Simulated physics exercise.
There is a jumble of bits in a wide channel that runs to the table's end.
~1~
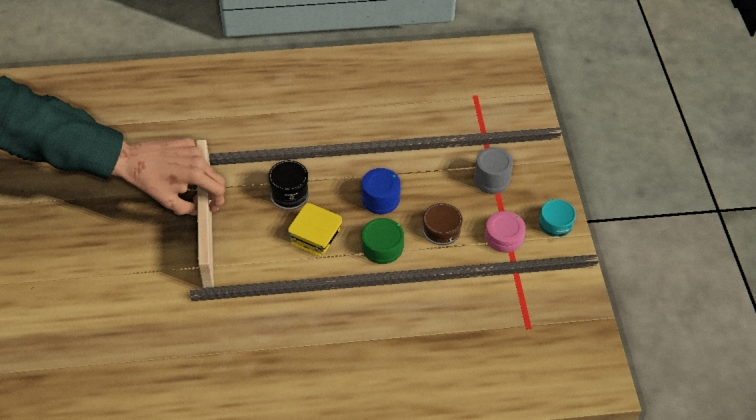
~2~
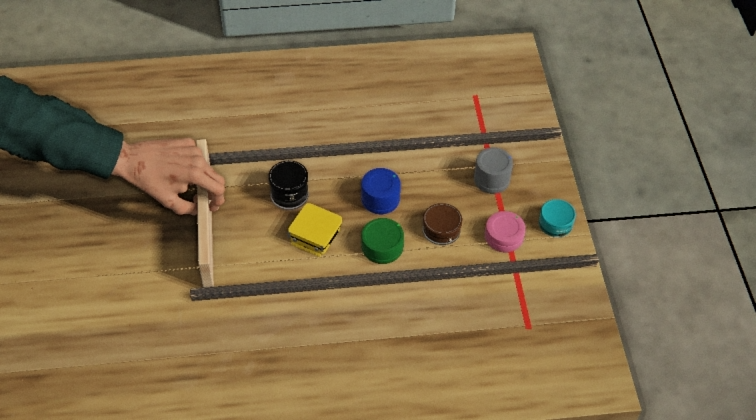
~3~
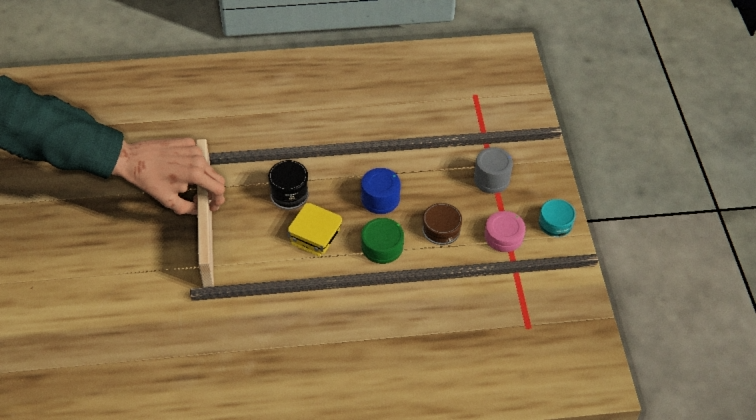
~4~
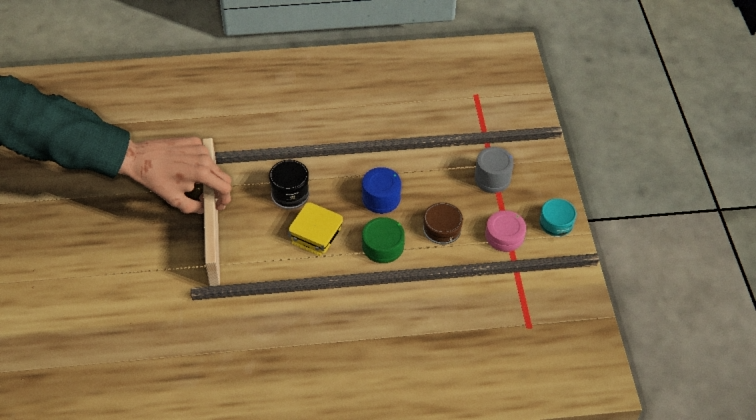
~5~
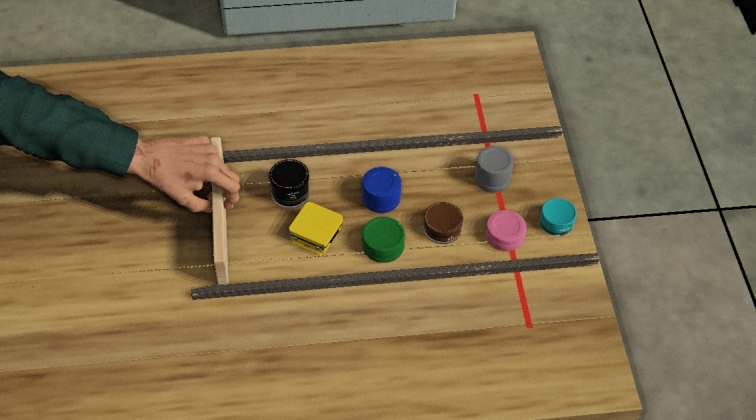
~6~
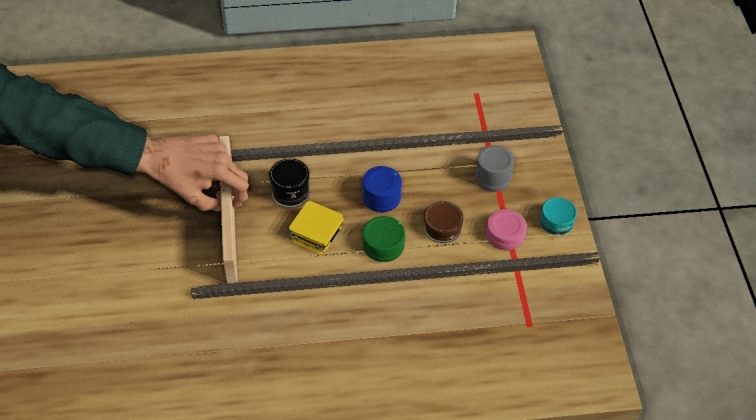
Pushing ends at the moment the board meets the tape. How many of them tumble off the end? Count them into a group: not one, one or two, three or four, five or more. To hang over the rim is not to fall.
The number that tip off is going to be at least one but under three.
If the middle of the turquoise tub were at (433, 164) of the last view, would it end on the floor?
Observed: The turquoise tub stays in place.
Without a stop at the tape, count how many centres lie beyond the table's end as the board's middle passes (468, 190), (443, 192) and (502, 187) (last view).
Taking the three positions in turn, the counts come to 0, 0 and 2.
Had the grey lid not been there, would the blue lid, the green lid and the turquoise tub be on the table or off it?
The blue lid? It does not drop. The green lid? It does not drop. The turquoise tub? It heads down.
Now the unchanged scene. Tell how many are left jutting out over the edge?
0 of them.
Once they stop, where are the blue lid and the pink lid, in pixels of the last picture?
Roughly (550, 171) for the first and roughly (572, 234) for the second.
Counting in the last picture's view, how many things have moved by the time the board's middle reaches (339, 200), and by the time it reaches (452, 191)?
Note: First position 4; second position 7.
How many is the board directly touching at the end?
That would be 3 of them.
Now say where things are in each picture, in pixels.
Turquoise tub (557, 218); grey lid (493, 171); pink lid (505, 232); board (205, 213); tape (500, 203), in the first frame.
Grey lid (493, 170); green lid (383, 241), in the second frame.
Pink lid (505, 231); board (205, 212), in the third frame.
Turquoise tub (558, 218); black pot (290, 185), in the fourth frame.
Grey lid (494, 169); yellow case (316, 229), in the fifth frame.
Turquoise tub (558, 216); grey lid (494, 169); pink lid (506, 230); board (228, 209); tape (501, 201), in the sixth frame.
Early on, none off yet; turquoise tub at rest near (558, 216); grey lid at rest near (494, 169); pink lid at rest near (506, 230).
A while later, none off yet; turquoise tub at rest near (558, 216); grey lid moving near (498, 168); pink lid moving near (512, 231).
Finally, the number that fall off is one or two; lost, grey lid and turquoise tub.
